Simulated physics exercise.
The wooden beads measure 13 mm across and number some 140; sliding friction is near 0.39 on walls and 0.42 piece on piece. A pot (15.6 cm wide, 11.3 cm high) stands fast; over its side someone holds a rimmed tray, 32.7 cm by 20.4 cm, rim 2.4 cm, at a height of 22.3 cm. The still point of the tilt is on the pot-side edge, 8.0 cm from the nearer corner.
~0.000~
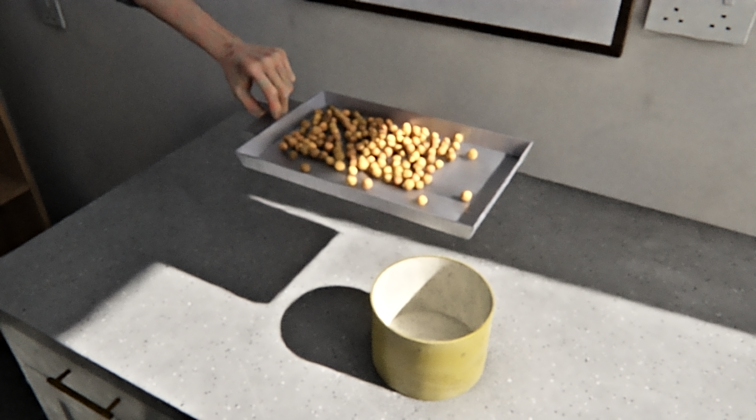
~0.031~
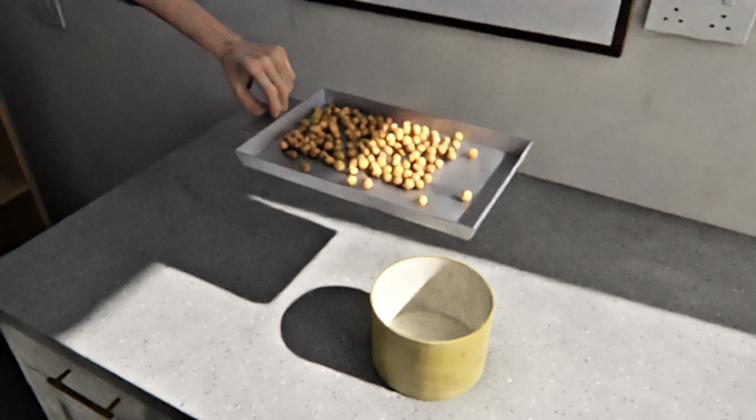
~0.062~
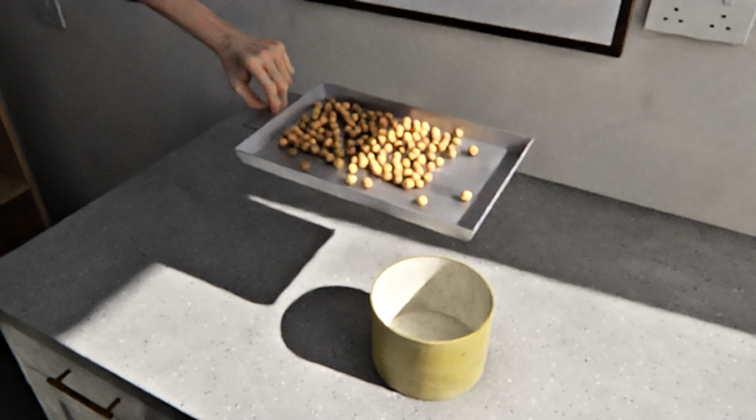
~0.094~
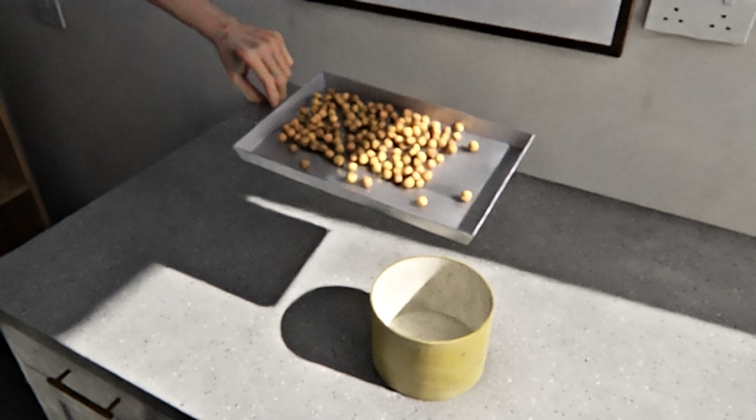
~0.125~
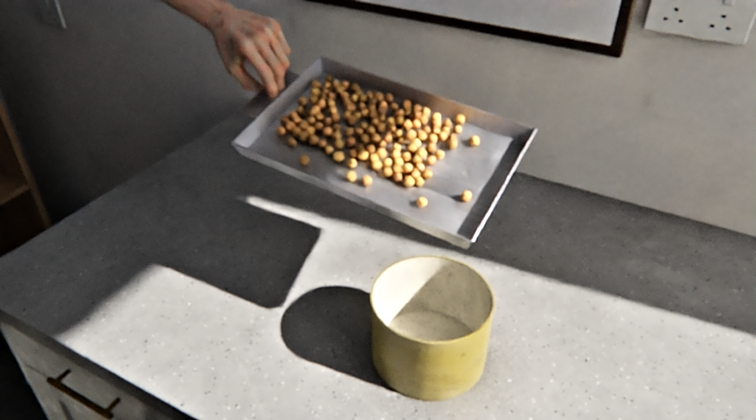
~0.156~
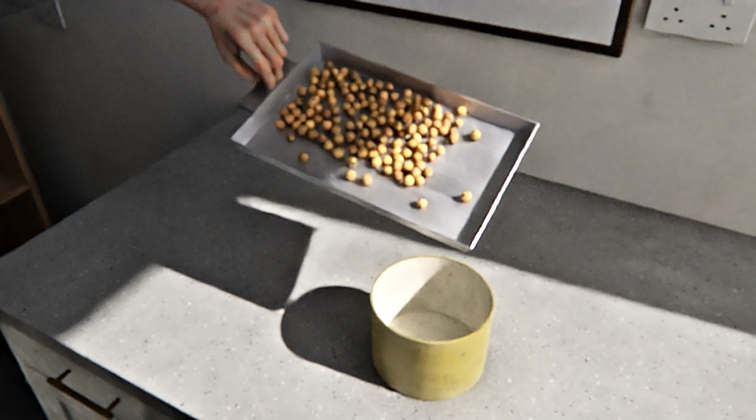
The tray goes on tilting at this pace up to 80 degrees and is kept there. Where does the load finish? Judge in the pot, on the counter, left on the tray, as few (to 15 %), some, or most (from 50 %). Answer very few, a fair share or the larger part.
Pot the larger part, counter a fair share, tray very few.
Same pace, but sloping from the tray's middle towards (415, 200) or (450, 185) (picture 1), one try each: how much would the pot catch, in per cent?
Some 30 and 0 per cent.
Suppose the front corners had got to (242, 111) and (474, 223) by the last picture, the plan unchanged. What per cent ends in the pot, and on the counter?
Pot 0, counter 100.
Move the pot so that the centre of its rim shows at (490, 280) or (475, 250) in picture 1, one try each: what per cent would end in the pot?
About 30 and 0 per cent.
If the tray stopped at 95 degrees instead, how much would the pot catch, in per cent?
Then about 60 per cent.
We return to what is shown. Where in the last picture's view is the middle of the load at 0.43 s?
Near (375, 174).
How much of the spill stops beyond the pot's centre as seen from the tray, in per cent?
Some 50 per cent.
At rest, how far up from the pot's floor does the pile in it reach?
About 2.5 cm.
After 0.32 s, tilt 52 degrees; the tray holds 100 %, the pot 0 %.
After 0.43 s, tilt 73 degrees; the tray holds 100 %, the pot 0 %.
After 0.67 s, tilt 80 degrees; the tray holds 15 %, the pot 45 %.
In the end, at 2.2 s, pot 65 %, counter 35 %, tray 0 %.
